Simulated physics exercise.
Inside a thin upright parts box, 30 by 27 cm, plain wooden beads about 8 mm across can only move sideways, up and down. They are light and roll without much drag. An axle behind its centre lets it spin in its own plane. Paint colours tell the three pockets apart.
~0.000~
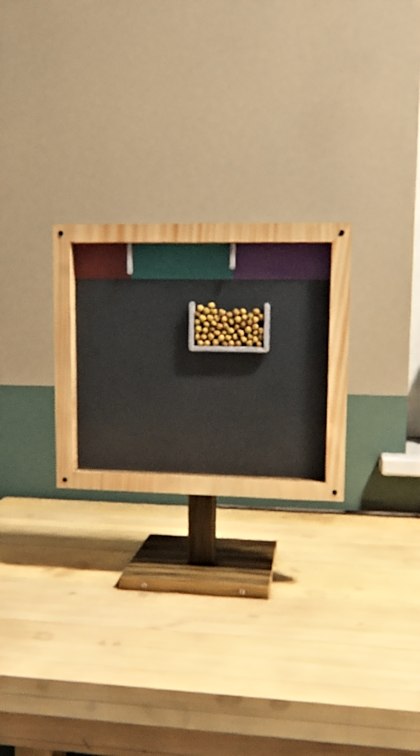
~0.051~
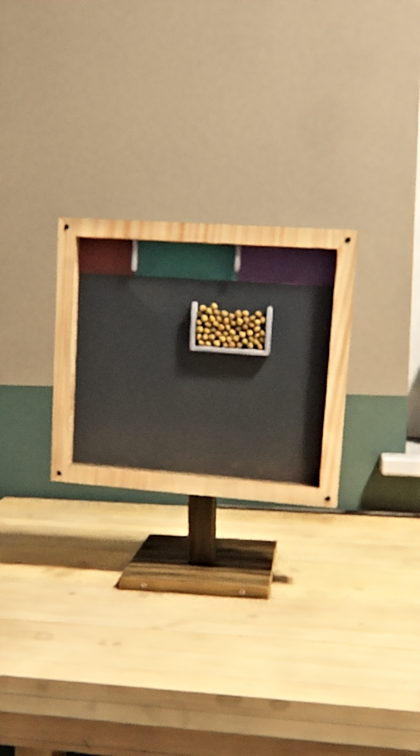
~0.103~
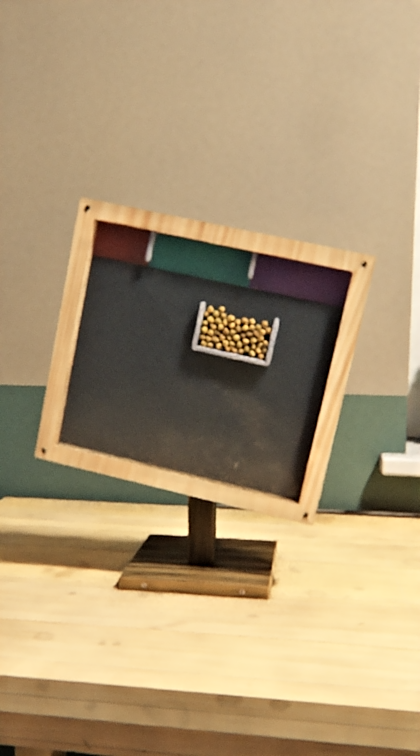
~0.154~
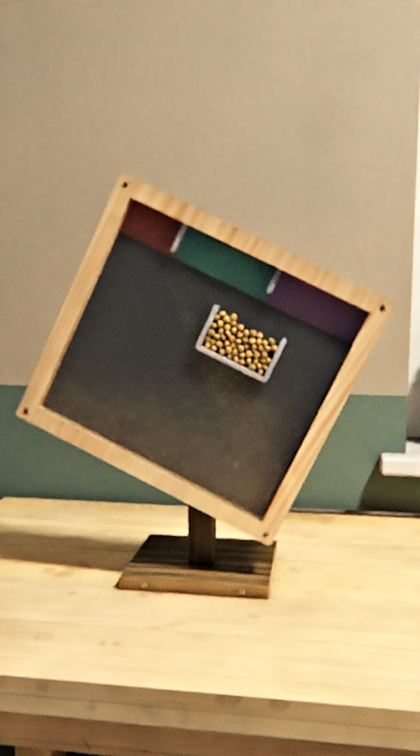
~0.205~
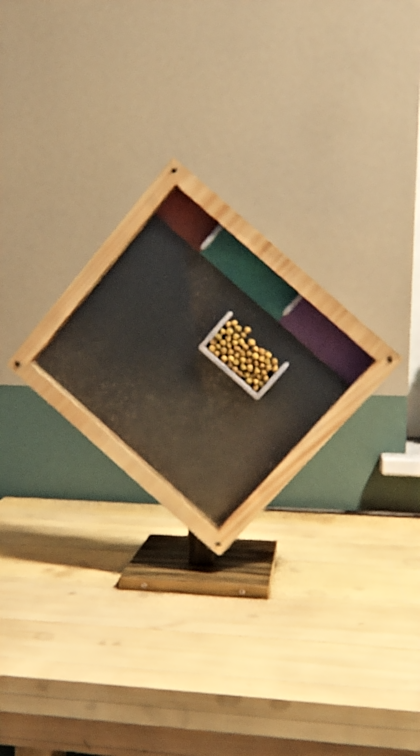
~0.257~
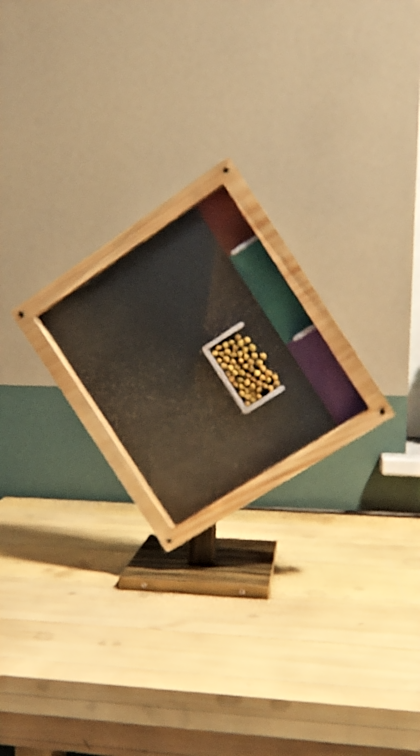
The clip shows a wood-framed upright box on a stand, with red, turquoise and purple pockets along its top and small beads in a white tray. It turns clockwise from level to steeply tilted, the beads shifting within the tray.
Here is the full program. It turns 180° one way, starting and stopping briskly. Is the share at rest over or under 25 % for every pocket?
Red pocket under, purple pocket over, turquoise pocket under 25 %.
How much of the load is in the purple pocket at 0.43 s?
Some 30 per cent.
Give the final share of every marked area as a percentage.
Red pocket: 0; purple pocket: 100; turquoise pocket: 0.
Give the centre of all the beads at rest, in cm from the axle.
About 9 cm left and 12 cm below.
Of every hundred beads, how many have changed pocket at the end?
About 100 per cent.
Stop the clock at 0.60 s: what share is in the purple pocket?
About 90 per cent.
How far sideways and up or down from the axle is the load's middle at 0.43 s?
About 4 cm right and 9 cm below.
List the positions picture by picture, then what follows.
Level; about 60 beads; beads centred (228, 328); top one (211, 306); red (103, 261), purple (282, 261), turquoise (182, 261), in the first picture.
Turned 3° clockwise; beads centred (230, 329); top one (214, 307), in the second picture.
Turned 11° clockwise; beads centred (234, 334); top one (211, 310); wall ends (148, 260), (250, 276), (203, 304) to (277, 320), in the third picture.
Turned 25° clockwise; beads centred (240, 344); top one (223, 314), in the fourth picture.
Turned 40° clockwise; beads centred (243, 356); top one (234, 323), in the fifth picture.
Turned 56° clockwise; beads centred (245, 370); top one (238, 337); red (227, 221), purple (327, 376), turquoise (272, 291), in the sixth picture.
After 0.43 s, it stands 108° clockwise; the beads' middle is 4 cm right of and 9 cm below the centre; purple 30 %.
After 0.60 s, it stands 159° clockwise; the beads' middle is 4 cm left of and 14 cm below the centre; purple 90 %.
After 0.74 s, it stands 180° clockwise; the beads' middle is 10 cm left of and 12 cm below the centre; purple 95 %.
At rest by 1.3 s, it stands 180° clockwise; red 0 %, purple 100 %, turquoise 0 %.
